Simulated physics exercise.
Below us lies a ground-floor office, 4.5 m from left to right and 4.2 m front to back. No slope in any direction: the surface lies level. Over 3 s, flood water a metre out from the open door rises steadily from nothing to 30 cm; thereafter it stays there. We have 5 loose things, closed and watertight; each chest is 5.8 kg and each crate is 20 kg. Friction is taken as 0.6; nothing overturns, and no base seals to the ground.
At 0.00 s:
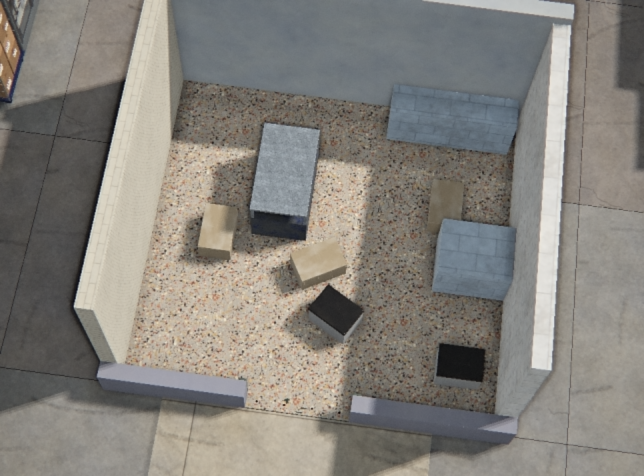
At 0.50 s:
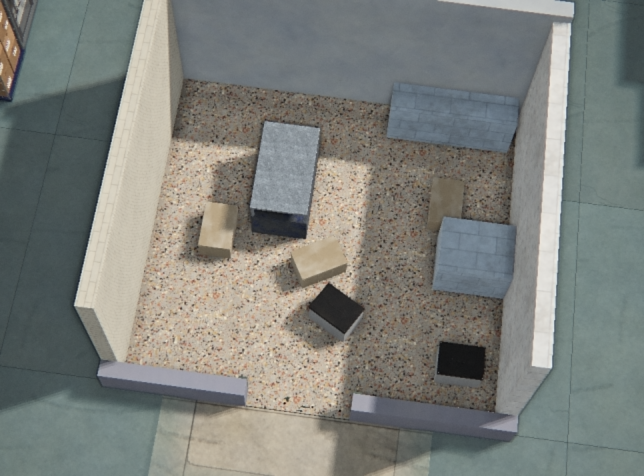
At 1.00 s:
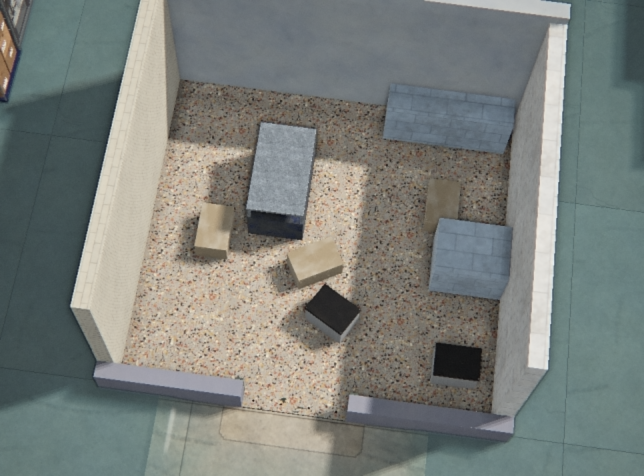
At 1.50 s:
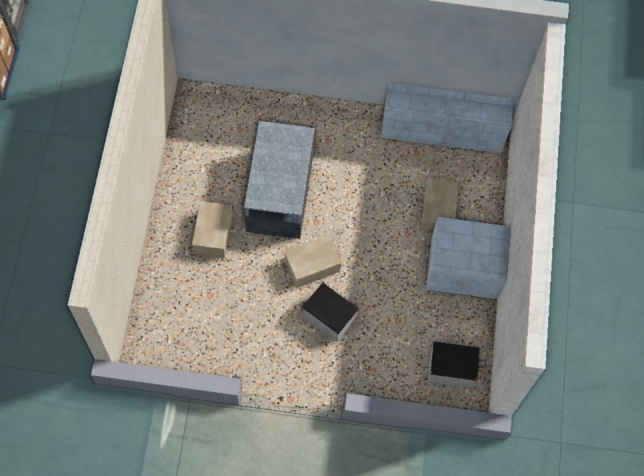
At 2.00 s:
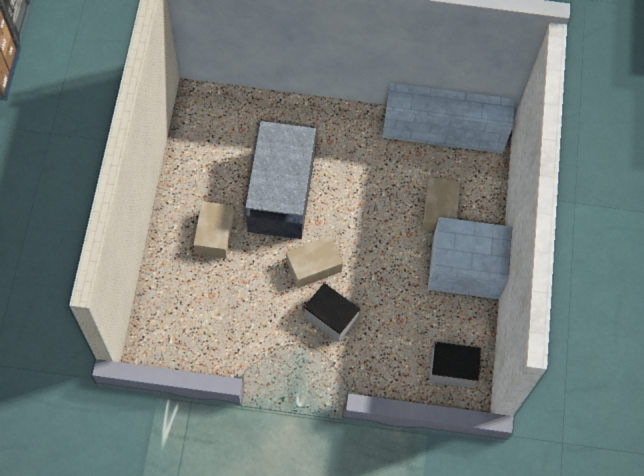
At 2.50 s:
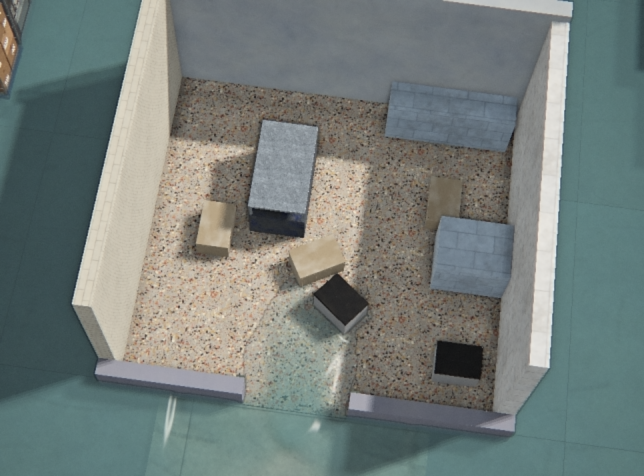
Greenish water spreads over the paving around a roofless ground-floor office seen from high above, then creeps through the front doorway across the level speckled floor. Inside are a grey table, pale tan boxes, blue-grey blocks along the right, and two black-topped boxes, all within pale walls. As the water reaches the middle black-topped box, it shifts slightly, while the camera sways faintly.
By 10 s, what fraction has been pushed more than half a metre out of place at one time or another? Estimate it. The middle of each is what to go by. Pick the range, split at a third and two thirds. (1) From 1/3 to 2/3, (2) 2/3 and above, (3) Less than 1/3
2.
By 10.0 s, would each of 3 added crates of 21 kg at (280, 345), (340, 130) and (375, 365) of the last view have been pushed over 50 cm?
Note, in order of listing: Crosses the threshold, crosses the threshold, stays below the threshold.
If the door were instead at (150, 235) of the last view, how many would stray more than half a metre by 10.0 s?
Then the count would be 4.
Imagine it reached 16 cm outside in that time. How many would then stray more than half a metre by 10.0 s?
So the tally would be 1.
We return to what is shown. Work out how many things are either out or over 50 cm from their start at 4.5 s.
The answer is 3.
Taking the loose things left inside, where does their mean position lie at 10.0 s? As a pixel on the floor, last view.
The average lands around (329, 176).
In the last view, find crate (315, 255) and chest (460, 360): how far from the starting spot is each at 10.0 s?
First 200 cm, then 80 cm.
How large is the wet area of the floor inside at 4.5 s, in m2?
11.5 m2.
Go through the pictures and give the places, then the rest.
A chest at (336, 309), on the bottom; a crate at (447, 202) rests on the ground; 0.0 m2 under water; 0 of 5 have shifted, in the first frame.
A chest at (337, 308) rests on the ground; a crate at (447, 200) rests on the ground; 0.0 m2 under water; 0 of 5 have shifted, in the second frame.
A chest at (333, 309) rests on the ground; a crate at (443, 201) rests on the ground; 0.0 m2 under water; 0 of 5 have shifted, in the third frame.
A chest at (331, 307) rests on the ground; a crate at (441, 200) rests on the ground; water covers 0.0 m2; 0 of 5 have shifted, in the fourth frame.
A chest at (332, 308) rests on the ground; a crate at (443, 201) rests on the ground; water covers 0.6 m2; 0 of 5 have shifted, in the fifth frame.
A chest at (341, 298), on the bottom, 13 cm from its start; a crate at (445, 199) rests on the ground; water covers 1.4 m2; 1 of 5 have shifted, in the sixth frame.
After 3.5 s 1 of 5 are over 50 cm from their spots; 0 afloat.
After 4.5 s 3 of 5 are over 50 cm from their spots; 1 afloat.
After 7.0 s 3 of 5 are over 50 cm from their spots; 5 afloat.
After 10.0 s 4 of 5 are over 50 cm from their spots, and 4 have been at some point; 5 afloat.
